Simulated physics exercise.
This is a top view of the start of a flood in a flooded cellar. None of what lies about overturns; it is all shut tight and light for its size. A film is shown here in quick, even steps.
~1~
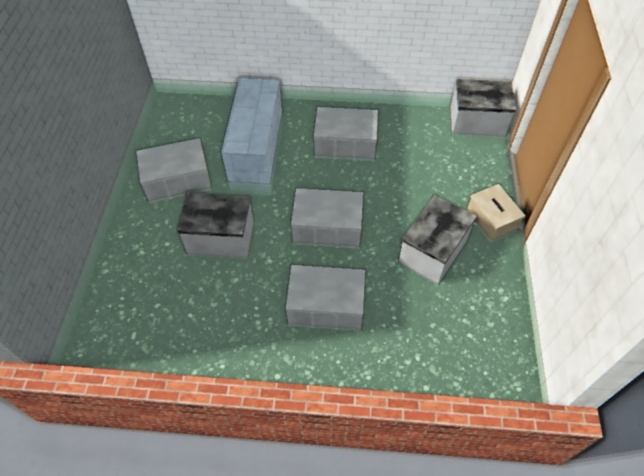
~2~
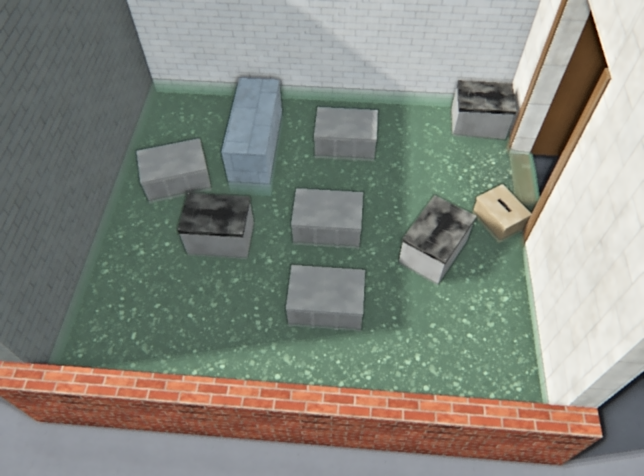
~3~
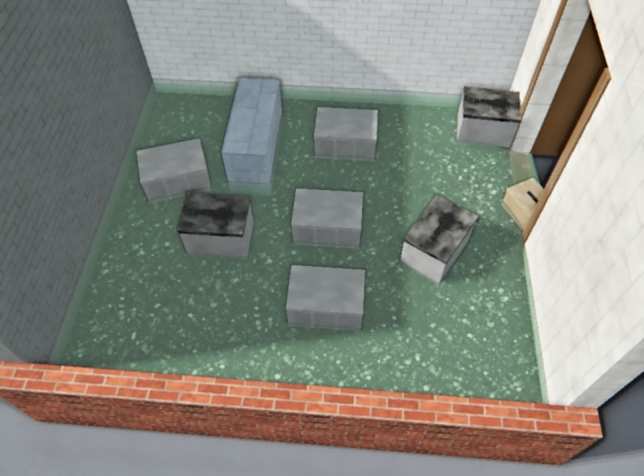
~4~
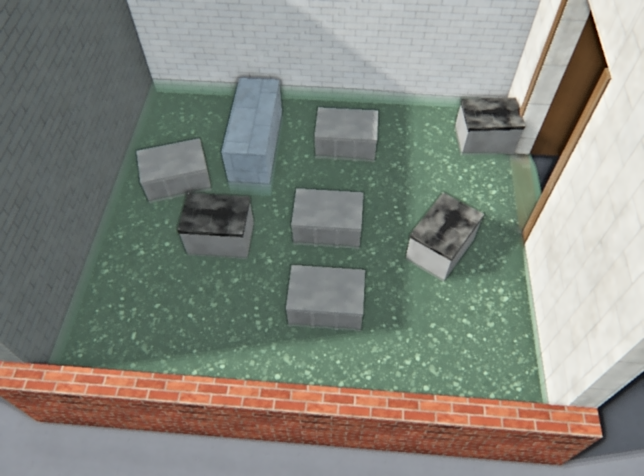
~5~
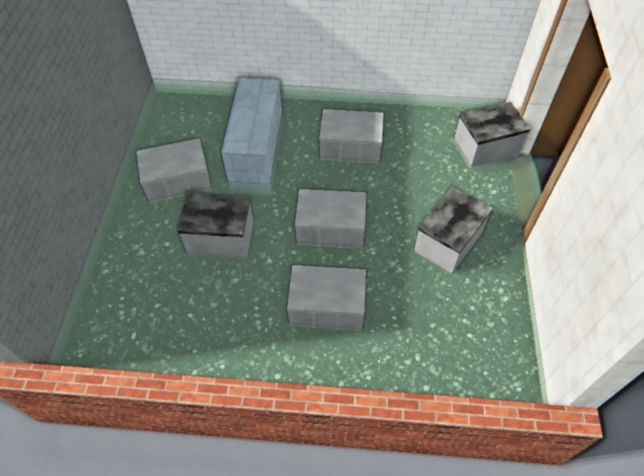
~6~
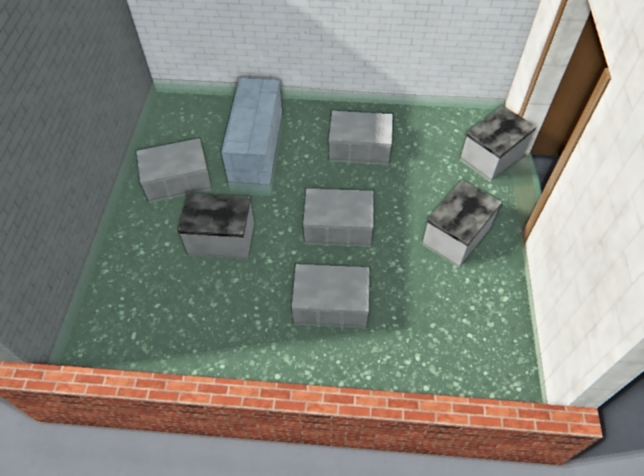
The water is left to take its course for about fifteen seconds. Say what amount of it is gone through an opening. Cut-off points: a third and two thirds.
Honestly, the part swept out lands in the top band of thirds.
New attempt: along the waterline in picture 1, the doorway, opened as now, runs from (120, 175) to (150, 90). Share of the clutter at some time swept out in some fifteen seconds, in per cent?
That would be near 40 per cent of the things.
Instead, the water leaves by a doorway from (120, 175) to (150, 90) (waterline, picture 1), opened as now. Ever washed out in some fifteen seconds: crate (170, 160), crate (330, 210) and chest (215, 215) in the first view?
Taking them as listed: Exits, exits, exits.
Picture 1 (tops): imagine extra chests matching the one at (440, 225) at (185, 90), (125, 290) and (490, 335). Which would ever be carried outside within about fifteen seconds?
First copy doesn't escape, second copy doesn't escape, third copy escapes.
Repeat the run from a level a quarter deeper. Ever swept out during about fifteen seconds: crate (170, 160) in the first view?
It does not get out.
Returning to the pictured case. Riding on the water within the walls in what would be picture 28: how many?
I make it 3 of them.
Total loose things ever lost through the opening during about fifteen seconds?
The figure is 6.
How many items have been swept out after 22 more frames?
5.
A moment on, 2 of 8 are out; 6 afloat.
Next, 3 of 8 are out; 5 afloat.
Later, 5 of 8 are out; 3 afloat.
In the end, 6 of 8 are out; 2 afloat.
